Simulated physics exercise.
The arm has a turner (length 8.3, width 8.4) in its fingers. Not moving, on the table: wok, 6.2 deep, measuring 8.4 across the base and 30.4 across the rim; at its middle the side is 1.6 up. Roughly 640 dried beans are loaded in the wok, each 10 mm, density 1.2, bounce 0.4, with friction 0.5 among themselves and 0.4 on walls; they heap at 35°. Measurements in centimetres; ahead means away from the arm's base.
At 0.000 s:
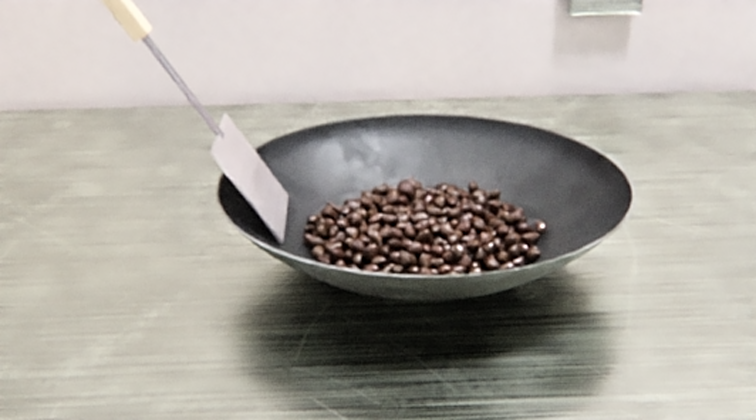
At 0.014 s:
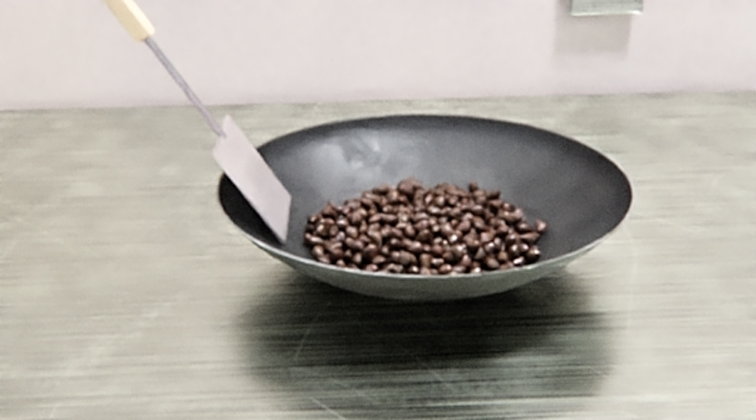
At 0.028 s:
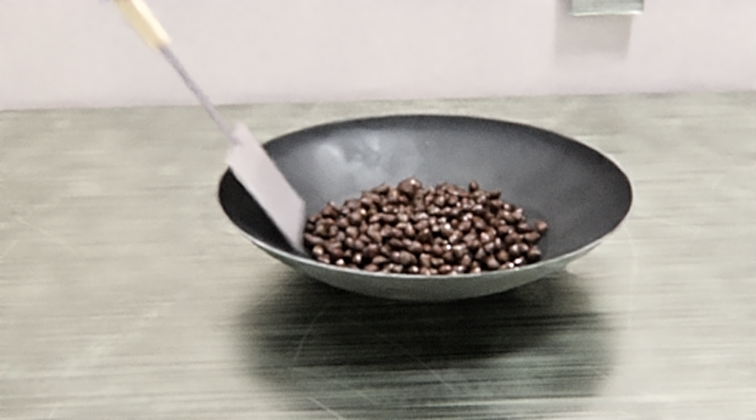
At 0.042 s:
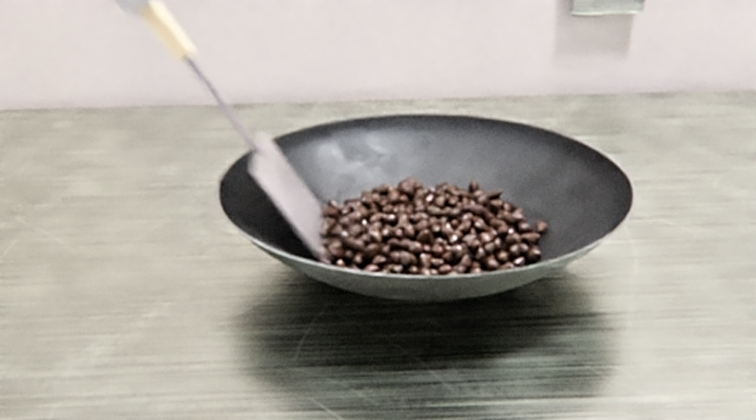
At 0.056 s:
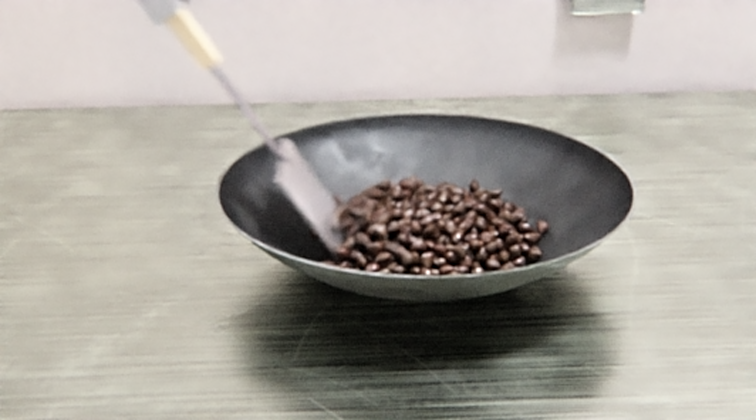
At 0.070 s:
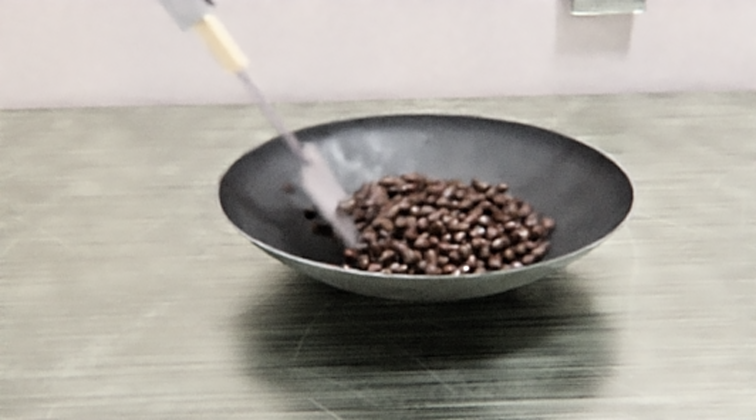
To begin with, a turner with a pale handle rests against the left inside of a dark wok holding a heap of dark brown beans, barely moving. The turner then slides rightward and down into the left edge of the heap, pushing beans to the right as the heap shifts slightly.
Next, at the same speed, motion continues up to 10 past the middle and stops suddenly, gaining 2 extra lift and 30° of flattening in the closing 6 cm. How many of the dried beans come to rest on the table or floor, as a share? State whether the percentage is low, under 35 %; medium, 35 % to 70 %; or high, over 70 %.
The percentage is medium.
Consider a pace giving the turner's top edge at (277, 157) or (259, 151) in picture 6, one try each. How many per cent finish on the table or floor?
First try about 30 %, second try about 10 %.
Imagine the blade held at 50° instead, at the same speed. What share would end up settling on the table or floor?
In that case around 40 per cent.
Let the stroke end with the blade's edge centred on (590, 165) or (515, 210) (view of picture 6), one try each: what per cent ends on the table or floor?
The two tries give near 50 and near 20 in a hundred.
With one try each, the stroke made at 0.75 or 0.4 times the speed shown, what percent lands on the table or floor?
35 and 10 %.
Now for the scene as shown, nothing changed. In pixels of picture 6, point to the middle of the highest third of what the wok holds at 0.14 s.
I'd put it close to (515, 191).
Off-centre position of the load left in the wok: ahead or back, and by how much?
Some 4.0 cm ahead of the centre.
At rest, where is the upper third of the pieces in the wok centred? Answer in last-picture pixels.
I'd say around pixel (532, 217).
By 0.11 s, sloping 58°, highest piece 9 above the table; 643 in the wok.
By 0.14 s, sloping 52°, highest piece 14 above the table; 641 in the wok, 2 on the blade or in flight.
By 0.36 s, sloping 28°, highest piece 18 above the table; 368 in the wok, 118 on the table or floor, 157 on the blade or in flight.
By 1.41 s, sloping 28°, highest piece 5 above the table; 366 in the wok, 277 on the table or floor.
Final count, 366 in the wok, 277 on the table or floor. That is 43 % on the table or floor.
